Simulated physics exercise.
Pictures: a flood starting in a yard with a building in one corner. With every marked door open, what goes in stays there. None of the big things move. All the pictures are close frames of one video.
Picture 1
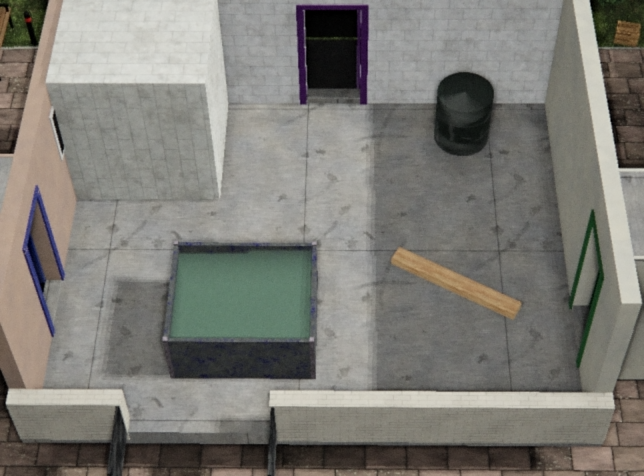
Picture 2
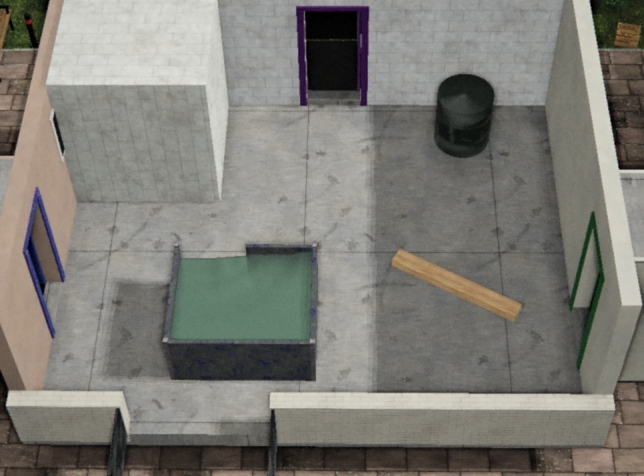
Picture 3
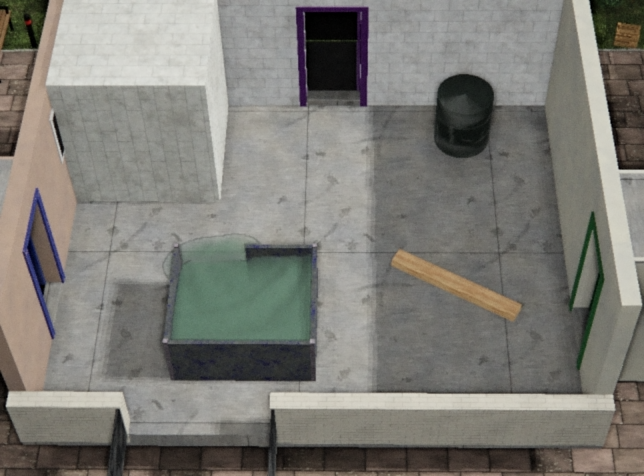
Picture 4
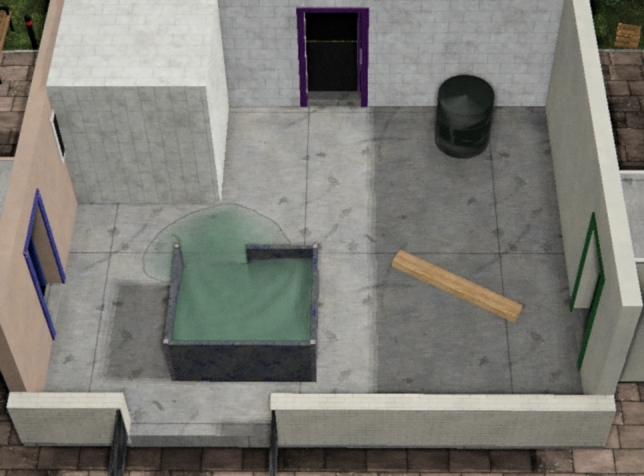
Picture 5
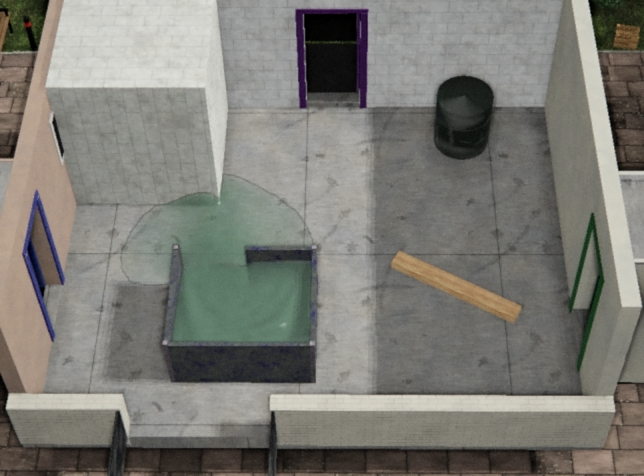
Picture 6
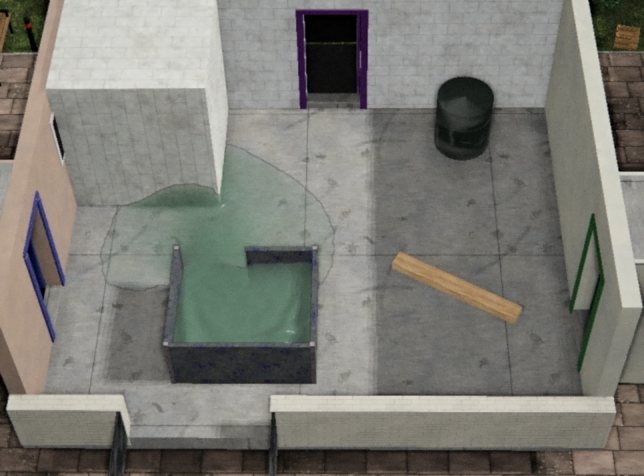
In a walled yard, green water pours through a gap in the tank's far side and spreads.
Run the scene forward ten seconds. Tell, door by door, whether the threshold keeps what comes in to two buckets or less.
Outcome: The blue door will get more than two buckets, the purple door will get more than two buckets, the green door will get two buckets at most.
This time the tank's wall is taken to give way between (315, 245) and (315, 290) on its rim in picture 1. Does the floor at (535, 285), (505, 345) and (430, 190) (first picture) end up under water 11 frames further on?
Listed order gives sopping; sopping; sopping.
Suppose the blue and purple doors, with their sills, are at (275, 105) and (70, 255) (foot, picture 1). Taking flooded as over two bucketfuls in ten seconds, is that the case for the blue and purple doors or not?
Briefly, the blue door crosses the line and the purple door crosses the line.
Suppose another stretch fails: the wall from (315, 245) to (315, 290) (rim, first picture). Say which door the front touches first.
Answer: The one in green.
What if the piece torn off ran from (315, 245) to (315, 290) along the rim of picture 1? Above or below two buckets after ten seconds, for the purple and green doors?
Result - purple door: Misses the line; green door: Clears the line.
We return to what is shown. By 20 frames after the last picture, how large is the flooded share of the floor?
About 50 per cent.
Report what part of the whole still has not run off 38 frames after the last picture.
Some 88 per cent has not gone.
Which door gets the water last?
My pick is the one in green.
A moment on, water covers 25 % of the floor; the blue door not reached, the purple door wet at the sill, nothing in, the green door not reached.
Next, water covers 35 % of the floor; the blue door under two buckets in, the purple door over two buckets in, the green door not reached.
Then, water covers 50 % of the floor; the blue door under two buckets in, the purple door over two buckets in, the green door not reached.
Later, water covers 75 % of the floor; the blue door over two buckets in, the purple door far over two buckets in, the green door wet at the sill, nothing in.
In the end, water covers 95 % of the floor; the blue door over two buckets in, the purple door far over two buckets in, the green door wet at the sill, nothing in.
